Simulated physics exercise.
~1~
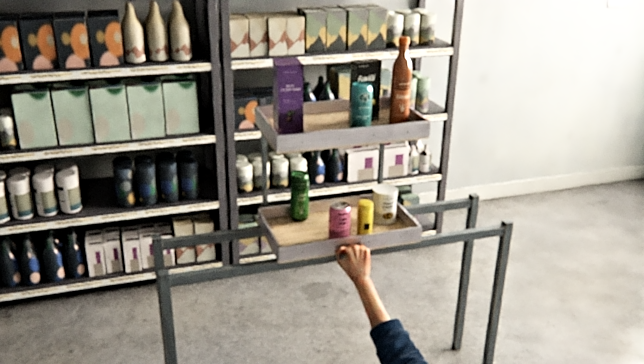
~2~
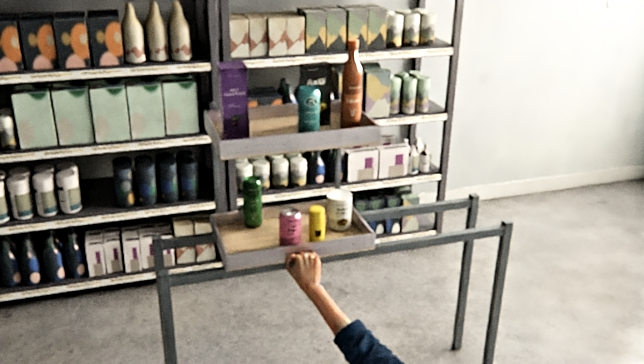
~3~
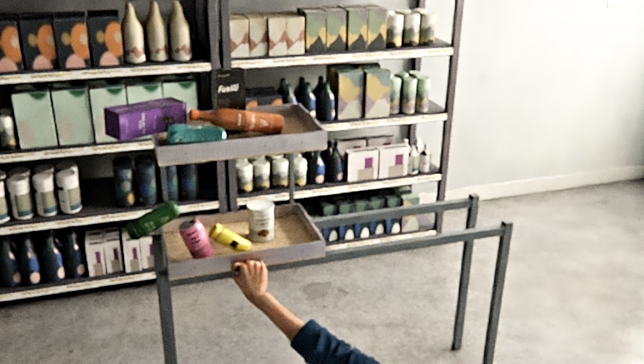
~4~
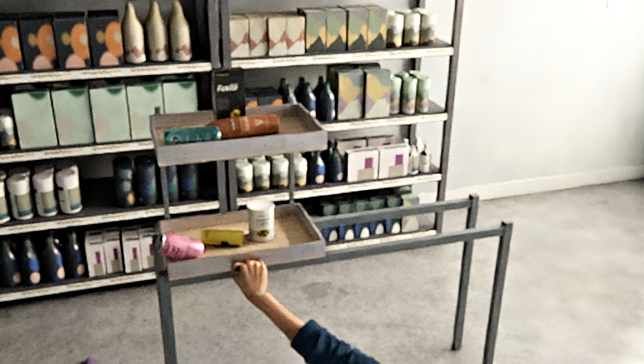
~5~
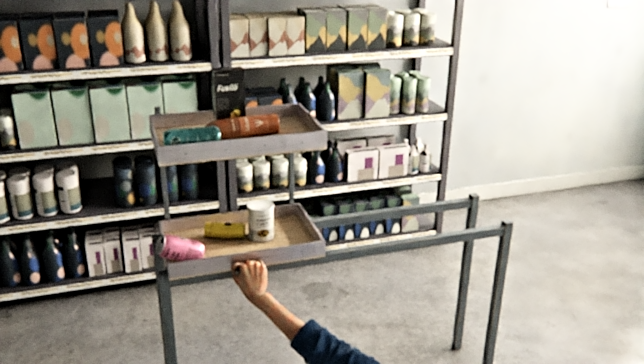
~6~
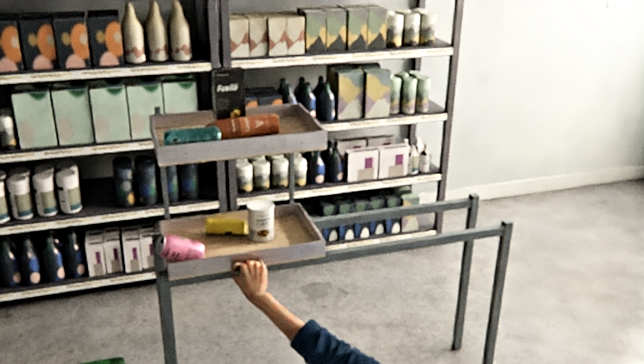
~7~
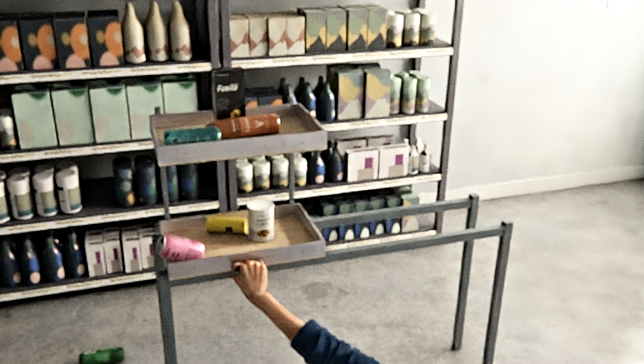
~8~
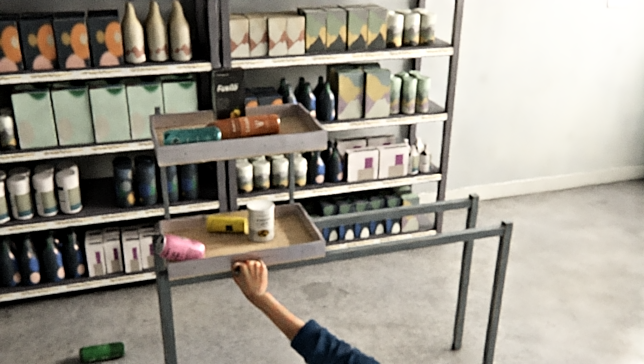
A hand sliding a two-tier tray left along a rack, toppling cans and a bottle as a purple carton and green can fall off.
